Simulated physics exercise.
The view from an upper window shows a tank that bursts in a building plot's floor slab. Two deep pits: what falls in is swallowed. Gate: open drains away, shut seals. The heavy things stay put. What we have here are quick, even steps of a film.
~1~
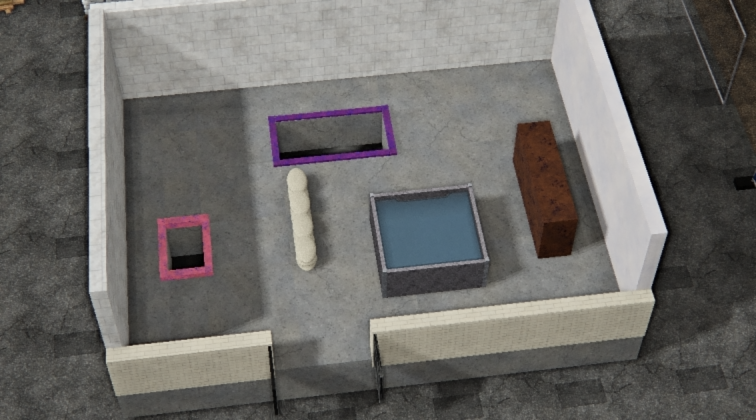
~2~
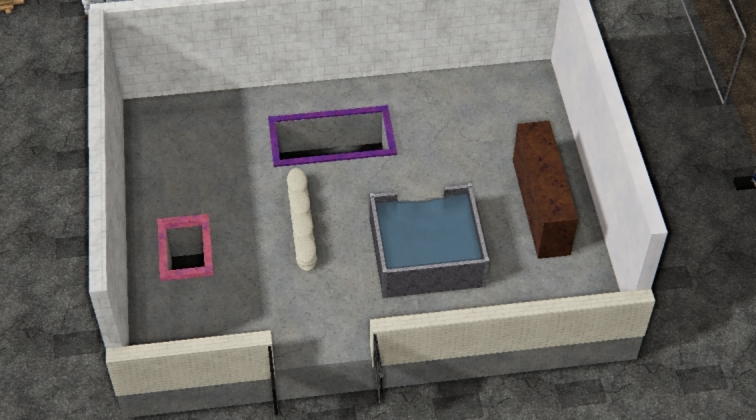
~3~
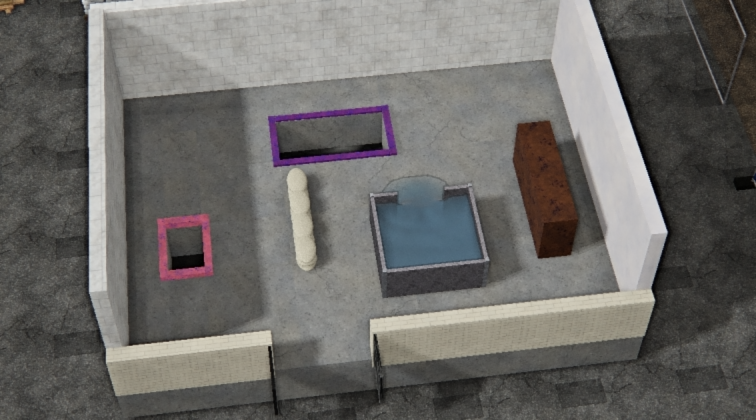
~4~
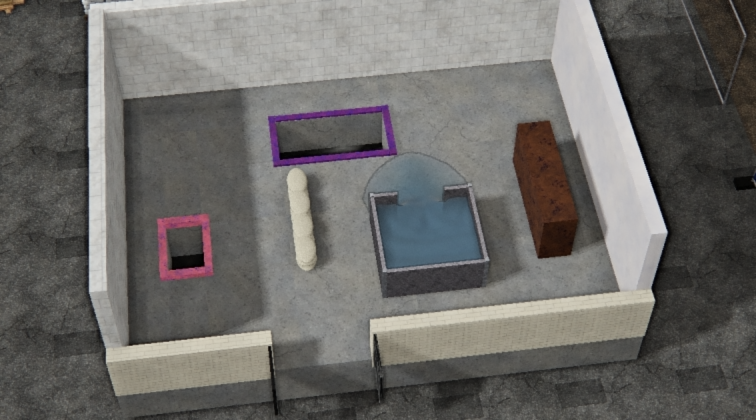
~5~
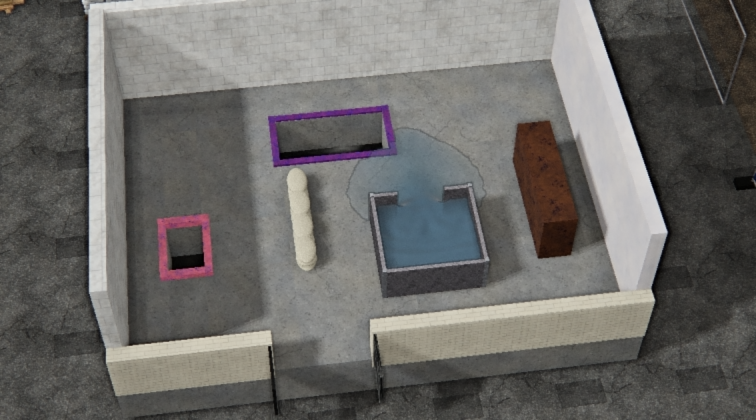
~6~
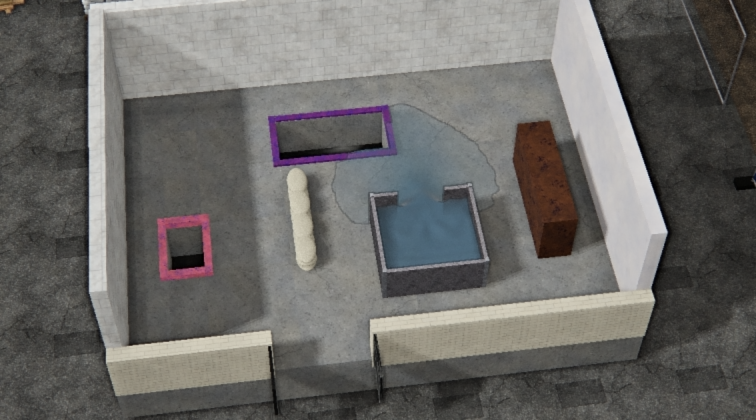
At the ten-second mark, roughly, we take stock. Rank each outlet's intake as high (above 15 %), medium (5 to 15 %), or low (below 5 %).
Intake: The gate is low; the purple pit is high; the pink pit is low.
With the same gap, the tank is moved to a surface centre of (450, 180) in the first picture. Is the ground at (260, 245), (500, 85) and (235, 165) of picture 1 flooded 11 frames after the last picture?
In order: Unflooded, then inundated, then unflooded.
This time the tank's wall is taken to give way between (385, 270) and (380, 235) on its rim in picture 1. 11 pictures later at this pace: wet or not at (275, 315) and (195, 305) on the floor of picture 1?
In that order: Wet, awash.
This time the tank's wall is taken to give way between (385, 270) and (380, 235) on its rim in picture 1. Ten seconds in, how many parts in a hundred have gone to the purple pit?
Share to the purple pit: 2 in a hundred.
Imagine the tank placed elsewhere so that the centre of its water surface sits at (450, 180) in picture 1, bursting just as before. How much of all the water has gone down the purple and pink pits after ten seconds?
Result in per cent: Purple pit 8, pink pit 0.
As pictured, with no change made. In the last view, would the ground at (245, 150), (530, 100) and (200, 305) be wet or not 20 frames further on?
Taking them as listed, I'd call them high and dry, soaked through and high and dry.
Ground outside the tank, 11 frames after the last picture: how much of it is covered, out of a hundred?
Estimated share: About 25 %.
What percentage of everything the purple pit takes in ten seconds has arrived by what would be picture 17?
Roughly 60 percent.
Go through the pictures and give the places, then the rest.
The first picture shows still water in the tank at (428, 230).
In the second picture, water pours out on the tank's far side and has run to a hidden place.
In the third picture, the front is at (425, 179), out from the gap on the tank's far side.
In the fourth picture, water pours out on the tank's far side and has run to (413, 155).
In the fifth picture, water pours out on the tank's far side and has run to (412, 132).
In the sixth picture, water pours out on the tank's far side and has run to (400, 107).
A moment on, water covers 20 % of the floor; the gate 0 %, the purple pit 5 %, the pink pit 0 %.
Next, water covers 25 % of the floor; the gate 0 %, the purple pit 11 %, the pink pit 0 %.
Then, water covers 30 % of the floor; the gate 0 %, the purple pit 16 %, the pink pit 0 %.
Later, water covers 50 % of the floor; the gate 0 %, the purple pit 19 %, the pink pit 0 %.
In the end, water covers 70 % of the floor; the gate 0 %, the purple pit 19 %, the pink pit 0 %.
